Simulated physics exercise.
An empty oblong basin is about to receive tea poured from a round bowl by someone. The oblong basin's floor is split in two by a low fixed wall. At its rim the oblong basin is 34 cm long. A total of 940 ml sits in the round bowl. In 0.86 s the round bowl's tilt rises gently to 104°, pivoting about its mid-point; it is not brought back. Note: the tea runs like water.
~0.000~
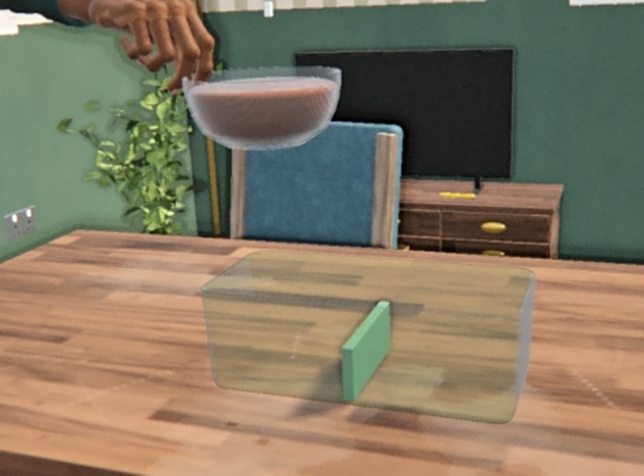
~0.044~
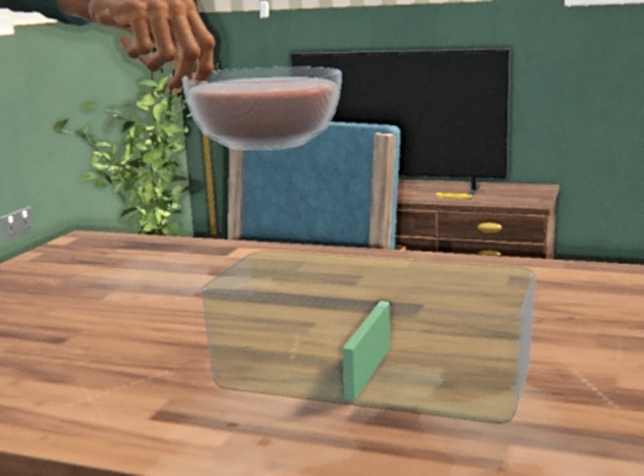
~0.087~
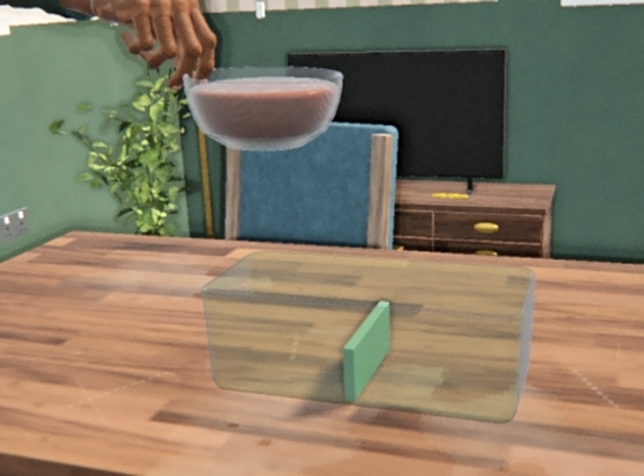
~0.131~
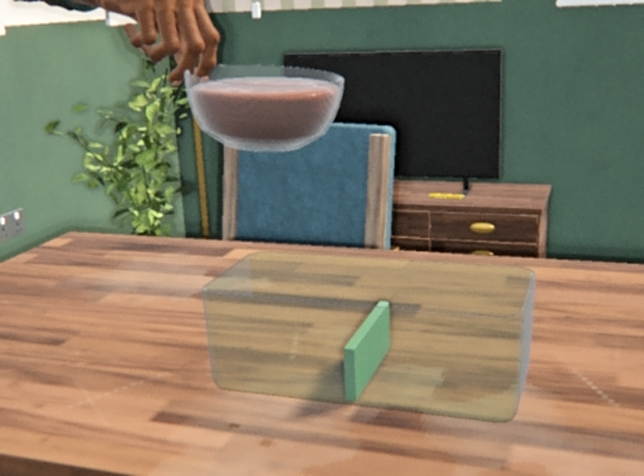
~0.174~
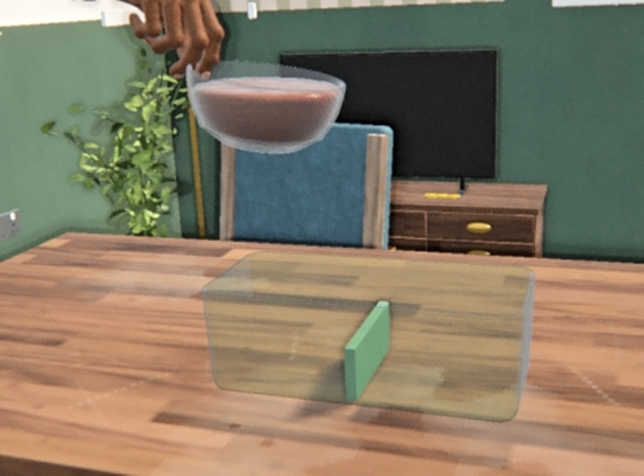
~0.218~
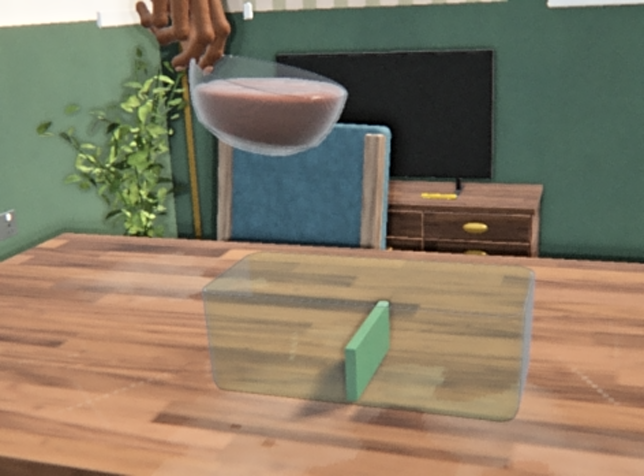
A hand held a clear round bowl of brownish-pink tea above a wooden table and slowly tilted it down to the right, while the see-through oblong basin below, with a green wall inside, stayed still.
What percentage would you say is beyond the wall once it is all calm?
I would put it at about 79 per cent.
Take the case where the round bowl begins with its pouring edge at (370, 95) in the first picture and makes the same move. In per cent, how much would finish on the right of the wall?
Result then: Approx. 90 %.
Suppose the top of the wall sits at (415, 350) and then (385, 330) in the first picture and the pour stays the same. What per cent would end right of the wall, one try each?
Try 1: 40 %; try 2: 65 %.
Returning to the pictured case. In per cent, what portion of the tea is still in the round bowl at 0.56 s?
Roughly 32 percent.
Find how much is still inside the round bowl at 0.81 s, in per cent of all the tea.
Close to 2 percent of the total.
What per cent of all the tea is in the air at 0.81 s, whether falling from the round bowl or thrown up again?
I'd put it at about 10 per cent of the liquid.
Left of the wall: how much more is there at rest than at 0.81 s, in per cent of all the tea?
About 10 percent.
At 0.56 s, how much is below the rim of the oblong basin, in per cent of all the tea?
About 16%.
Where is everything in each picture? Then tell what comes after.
In the first frame, it leans 0°; its right rim is at (335, 76); the tea meets the walls at (200, 86) and (334, 85); the oblong basin's rim runs from (228, 271) to (527, 294); the wall's top is at (367, 325).
In the second frame, it leans 1°; its right rim is at (336, 77); the tea meets the walls at (200, 86) and (335, 86).
In the third frame, it leans 3°; its right rim is at (337, 80); the tea meets the walls at (200, 85) and (336, 87).
In the fourth frame, it leans 6°; its right rim is at (338, 84); the tea meets the walls at (200, 84) and (338, 89).
In the fifth frame, it leans 10°; its right rim is at (340, 91); the tea meets the walls at (202, 83) and (340, 91).
In the sixth frame, it leans 16°; its right rim is at (342, 99); the tea meets the walls at (205, 84) and (343, 93).
After 0.56 s the tilt is 76° and 32 per cent is still to pour, 0 is left of the wall and 16 right of it.
After 0.81 s the tilt is 103° and 2 per cent is still to pour, 10 is left of the wall and 78 right of it.
After 1.07 s the tilt is 104° and 0 per cent is still to pour, 19 is left of the wall and 79 right of it.
After 1.36 s the tilt is 104° and 0 per cent is still to pour, 19 is left of the wall and 79 right of it.
In the end 19 per cent lies left of the wall, 79 right of it and 1 outside.
